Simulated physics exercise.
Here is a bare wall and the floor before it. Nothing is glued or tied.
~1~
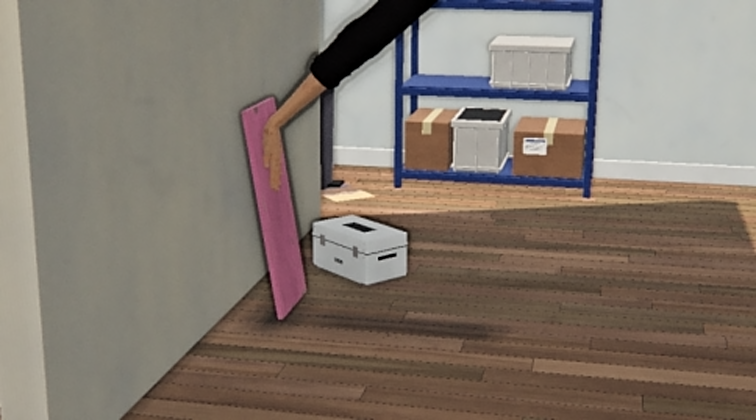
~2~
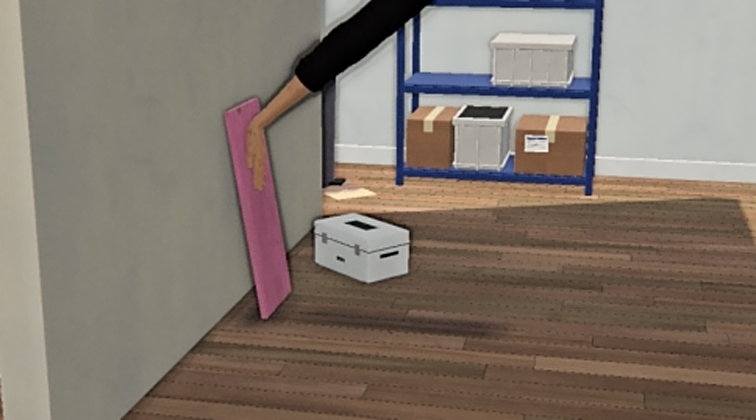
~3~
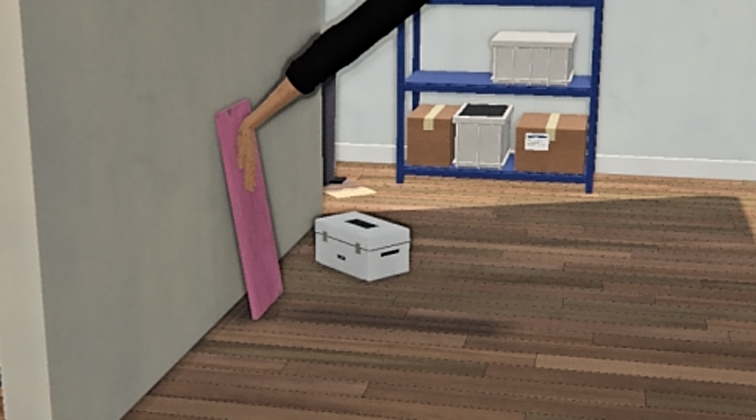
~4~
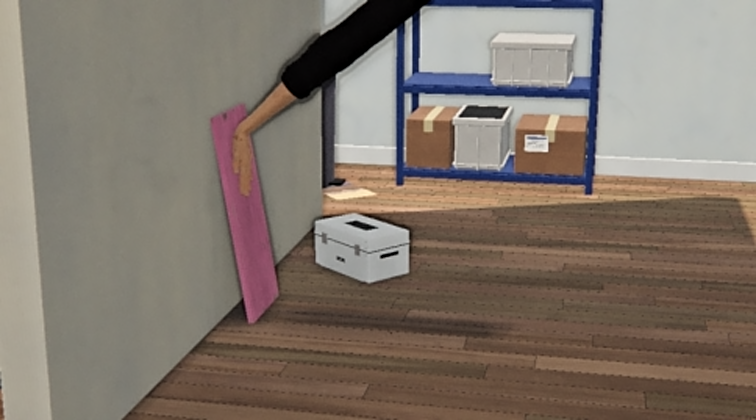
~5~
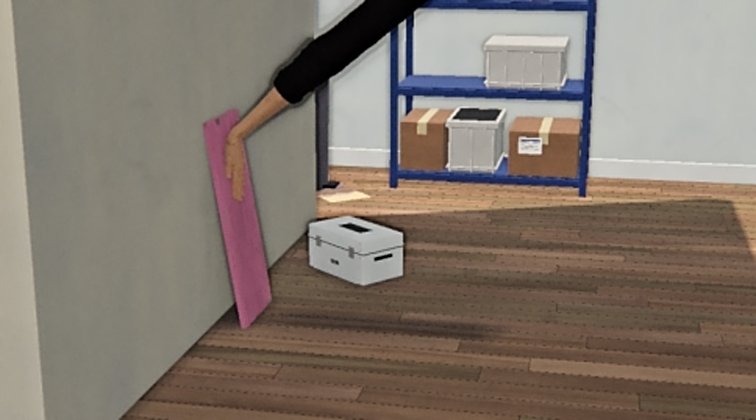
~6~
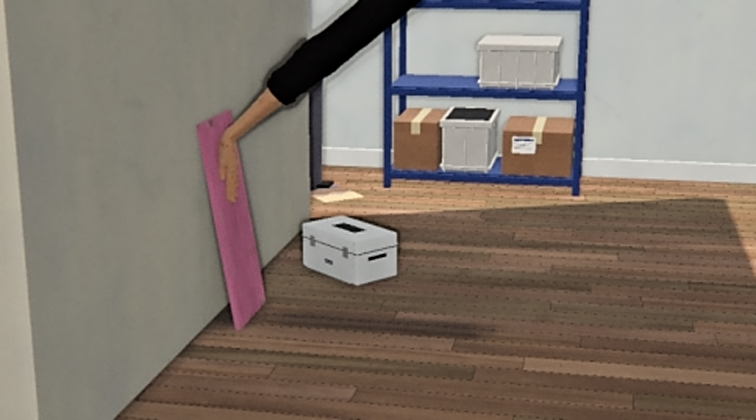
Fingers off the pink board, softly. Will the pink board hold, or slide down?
Here the board remains leaning.
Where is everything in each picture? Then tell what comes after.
The first frame shows on its way; pink board (276, 207); white toolbox (359, 249).
The second frame shows on its way; pink board (260, 207); white toolbox (361, 247).
The third frame shows on its way; pink board (251, 208); white toolbox (362, 245).
The fourth frame shows on its way; pink board (246, 212); white toolbox (361, 247).
The fifth frame shows leant on the wall, still held; pink board (239, 217); white toolbox (355, 249).
The sixth frame shows leant on the wall, still held; pink board (233, 218); white toolbox (349, 249).
Then, 0.40 s after the last picture, nothing has stirred.
Then, 0.90 s after the last picture, pink board resting near (233, 218).
At rest, both in place. Seen from the same camera at the end, pink board near (233, 218). The board stays up.
